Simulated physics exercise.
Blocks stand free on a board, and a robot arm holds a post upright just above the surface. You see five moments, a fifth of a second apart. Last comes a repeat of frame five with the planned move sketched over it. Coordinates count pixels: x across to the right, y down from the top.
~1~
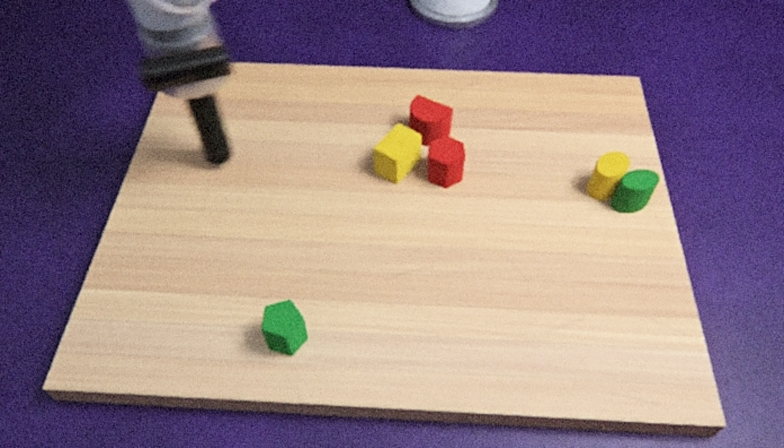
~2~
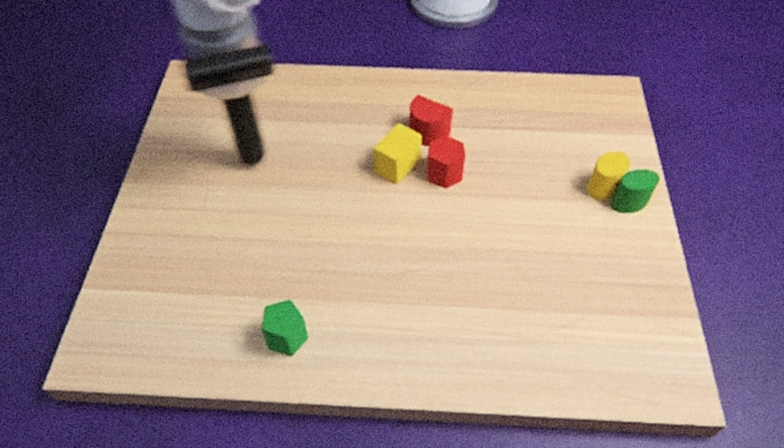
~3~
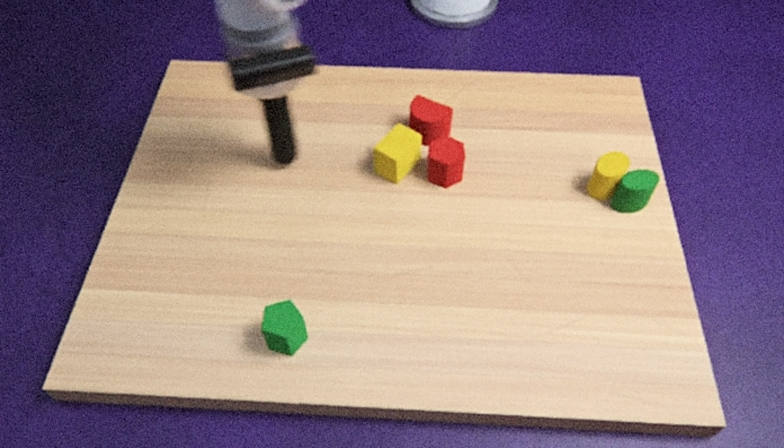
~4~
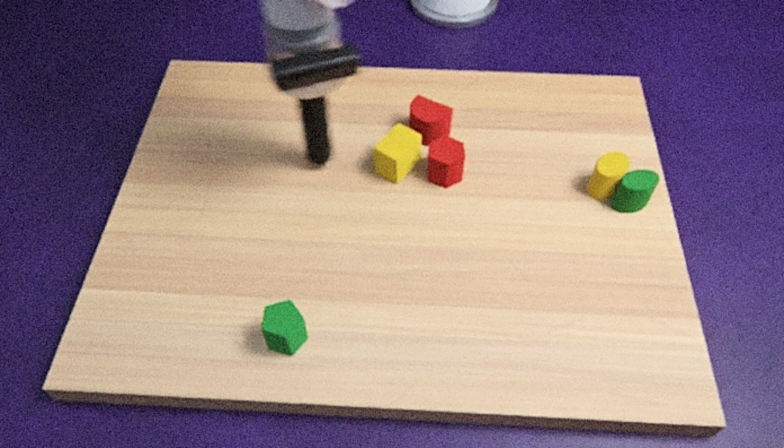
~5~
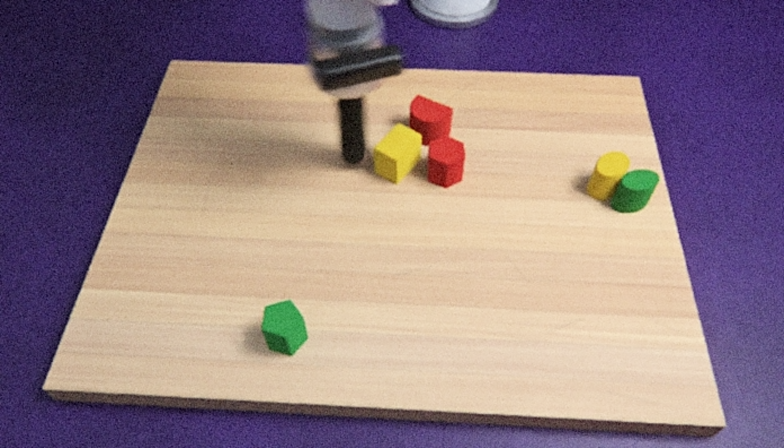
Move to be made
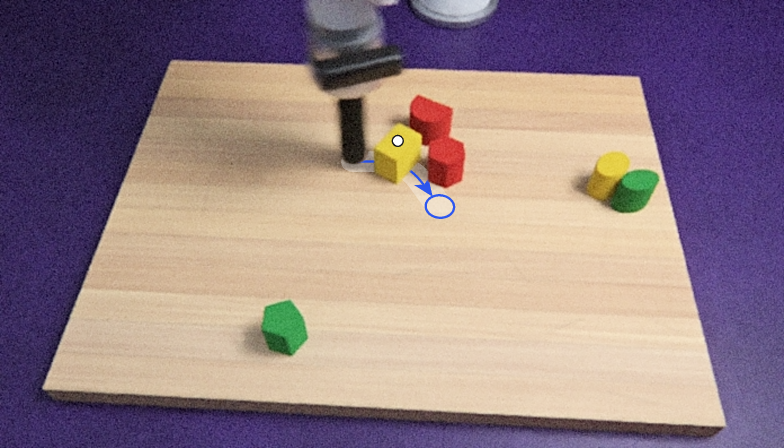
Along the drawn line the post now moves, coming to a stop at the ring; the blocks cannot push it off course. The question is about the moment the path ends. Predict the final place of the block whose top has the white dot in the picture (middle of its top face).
The middle of its upper face should be somewhere near (461, 162).
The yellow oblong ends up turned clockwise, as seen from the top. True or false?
That statement is not accurate.
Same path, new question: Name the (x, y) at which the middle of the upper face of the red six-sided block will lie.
Its top middle will sit at (492, 153).
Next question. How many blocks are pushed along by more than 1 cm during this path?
I expect two blocks to be moved by more than 1 cm.
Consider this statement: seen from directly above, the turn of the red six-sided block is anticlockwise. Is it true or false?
That is true.
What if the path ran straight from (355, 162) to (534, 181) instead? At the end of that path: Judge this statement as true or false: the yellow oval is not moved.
False
The drawn path runs from (355, 162) via (391, 163) and (420, 180), ending at (440, 206); the dot is on the yellow oblong.
The first path, step by step. One third of the way, post (392, 156); yellow oblong (420, 143), turned 20° anticlockwise; red six-sided block (453, 150), turned 10° clockwise.
Two thirds of the way, post (421, 174); yellow oblong (451, 156), turned 45° anticlockwise; red six-sided block (484, 153).
At the end, post (440, 200); yellow oblong (461, 162), turned 60° anticlockwise; red half-round block not moved; red six-sided block (492, 153), turned 25° anticlockwise.
